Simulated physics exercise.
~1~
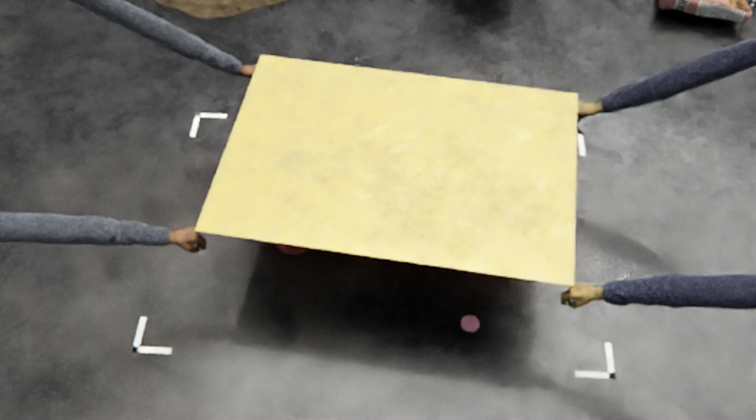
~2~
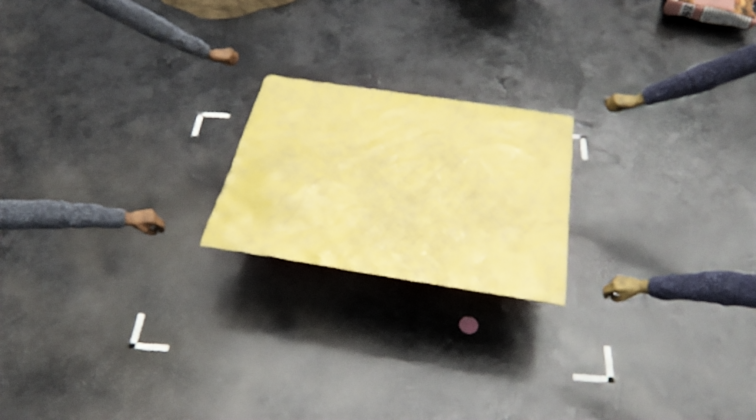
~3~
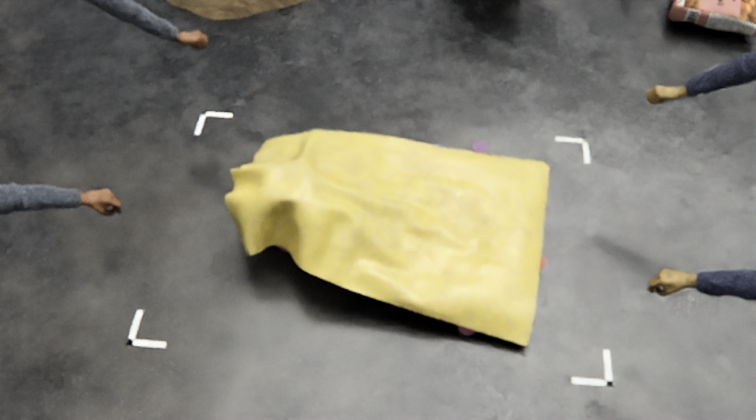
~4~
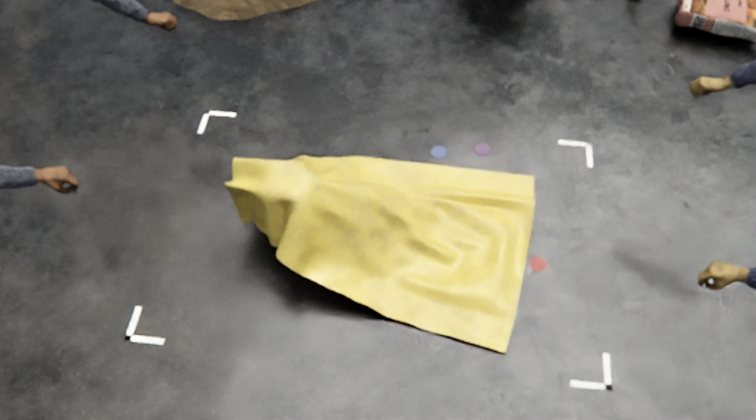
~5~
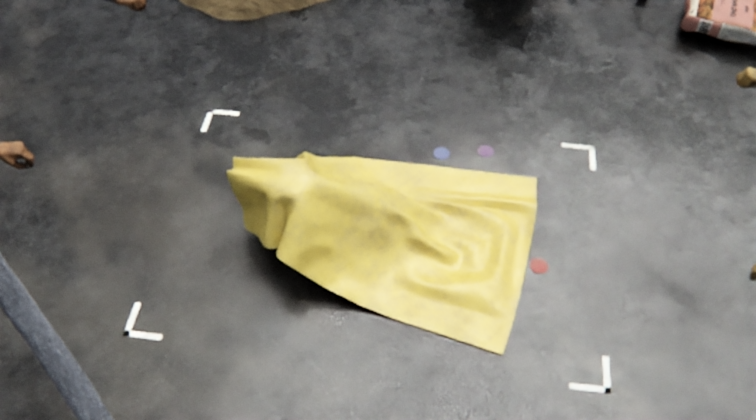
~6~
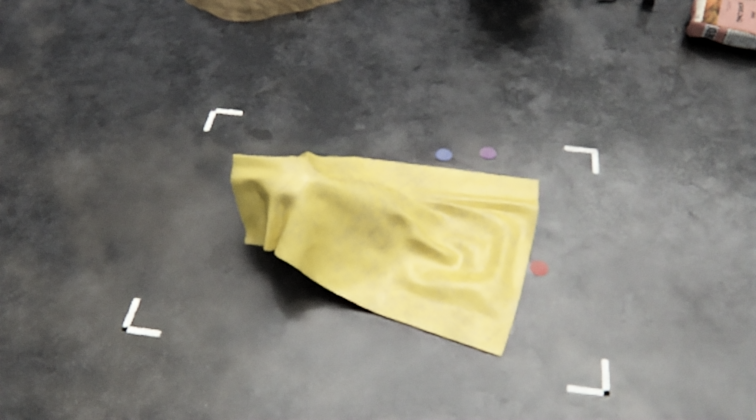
A yellow tarp is held flat by four hands, two at each side, above a dark grey site floor seen from high up, with white corner marks around it and a pinkish disc showing below its near edge. The hands let go and draw back as the tarp sinks. Its left side crumples into folds over something raised, while the right side spreads out lower. The arms leave the view, and the tarp lies still, rumpled and peaked at the left. Blue and purple discs show beyond its far edge and a red one at its right, while the pink one is hidden.
